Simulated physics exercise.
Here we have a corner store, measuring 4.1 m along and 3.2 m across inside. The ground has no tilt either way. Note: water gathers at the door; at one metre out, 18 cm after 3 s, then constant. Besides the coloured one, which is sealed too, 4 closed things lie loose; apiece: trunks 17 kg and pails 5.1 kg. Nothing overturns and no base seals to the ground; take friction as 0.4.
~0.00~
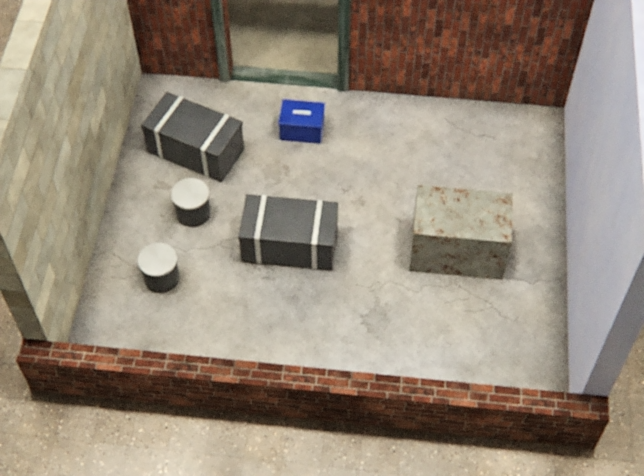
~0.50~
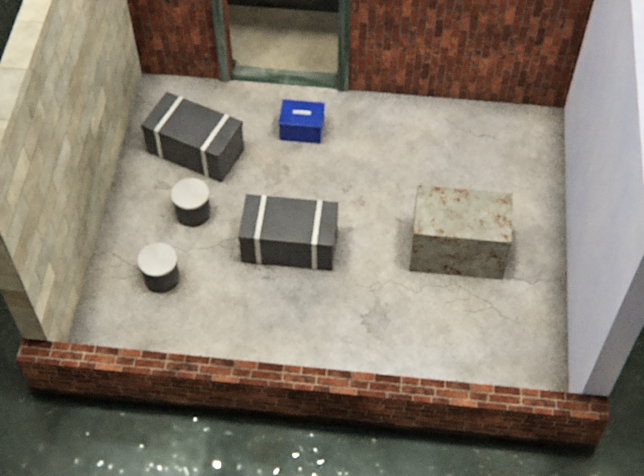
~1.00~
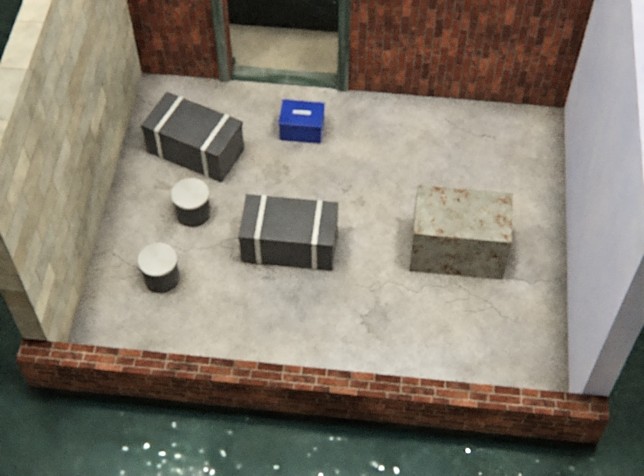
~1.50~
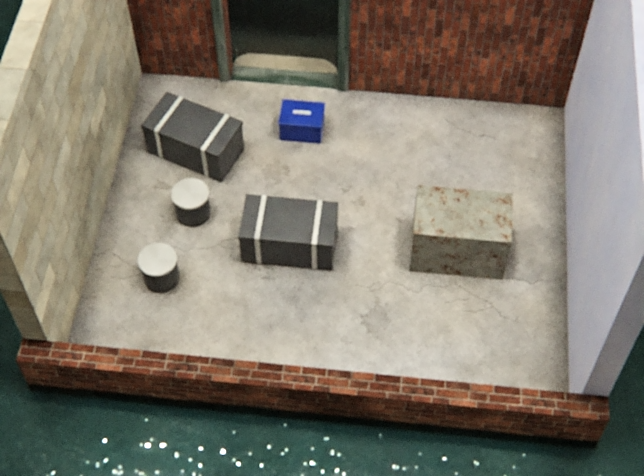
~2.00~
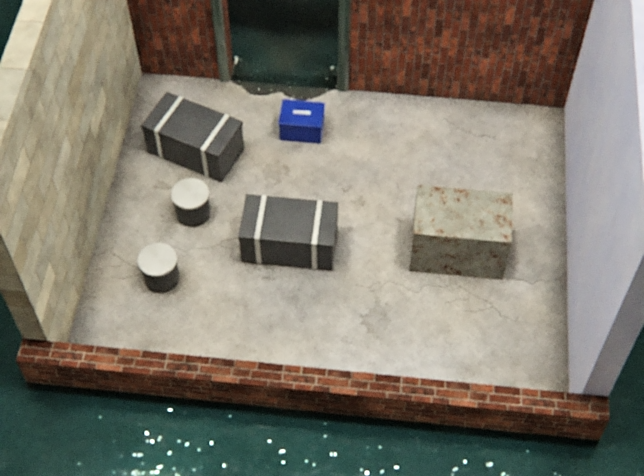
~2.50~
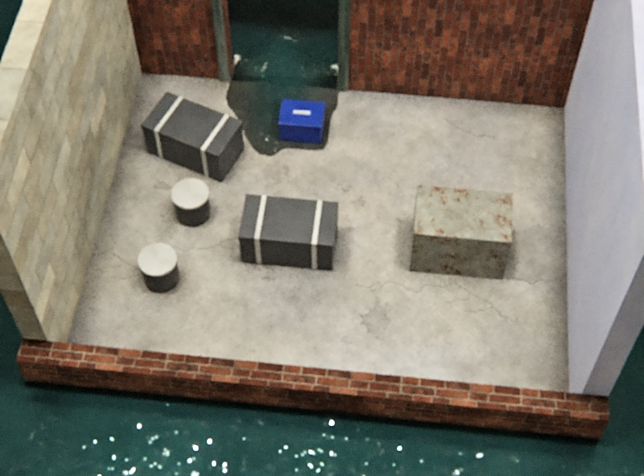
A brick-walled room with an open doorway sat still as dark green water rose outside, then crept through the doorway and spread around the blue box, while the boxes and round containers stayed put.
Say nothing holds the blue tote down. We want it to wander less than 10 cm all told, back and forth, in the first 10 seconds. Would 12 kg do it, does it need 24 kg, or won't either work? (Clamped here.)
Neither works.
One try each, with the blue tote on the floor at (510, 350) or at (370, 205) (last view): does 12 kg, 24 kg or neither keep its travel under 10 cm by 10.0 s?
For the first spot only the heavier suffices, for the second the lighter suffices.
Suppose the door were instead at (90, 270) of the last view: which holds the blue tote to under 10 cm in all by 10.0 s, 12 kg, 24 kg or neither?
That way, the small mass suffices.
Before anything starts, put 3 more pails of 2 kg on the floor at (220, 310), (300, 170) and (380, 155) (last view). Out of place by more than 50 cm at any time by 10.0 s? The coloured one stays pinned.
In that order: More, less, over.
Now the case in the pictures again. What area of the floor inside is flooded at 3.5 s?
Around 3.0 m2 of it.
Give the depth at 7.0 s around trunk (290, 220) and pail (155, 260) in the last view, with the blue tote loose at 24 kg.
I'd estimate 2 cm for the first and 8 cm for the second.
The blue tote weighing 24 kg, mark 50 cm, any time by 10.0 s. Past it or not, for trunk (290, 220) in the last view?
Not that far.
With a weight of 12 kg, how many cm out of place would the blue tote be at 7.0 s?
About 120 cm off its spot.
After 3.5 s the blue tote would be 29 cm from its start with 12 kg and 1 cm from its start with 24 kg; 7 cm of water round it then.
After 4.5 s the blue tote would be 83 cm from its start with 12 kg and 18 cm from its start with 24 kg; 6 cm of water round it then.
After 7.0 s the blue tote would be 116 cm from its start with 12 kg and 18 cm from its start with 24 kg; 6 cm of water round it then.
After 10.0 s the blue tote would be 122 cm from its start with 12 kg and 18 cm from its start with 24 kg; 7 cm of water round it then.
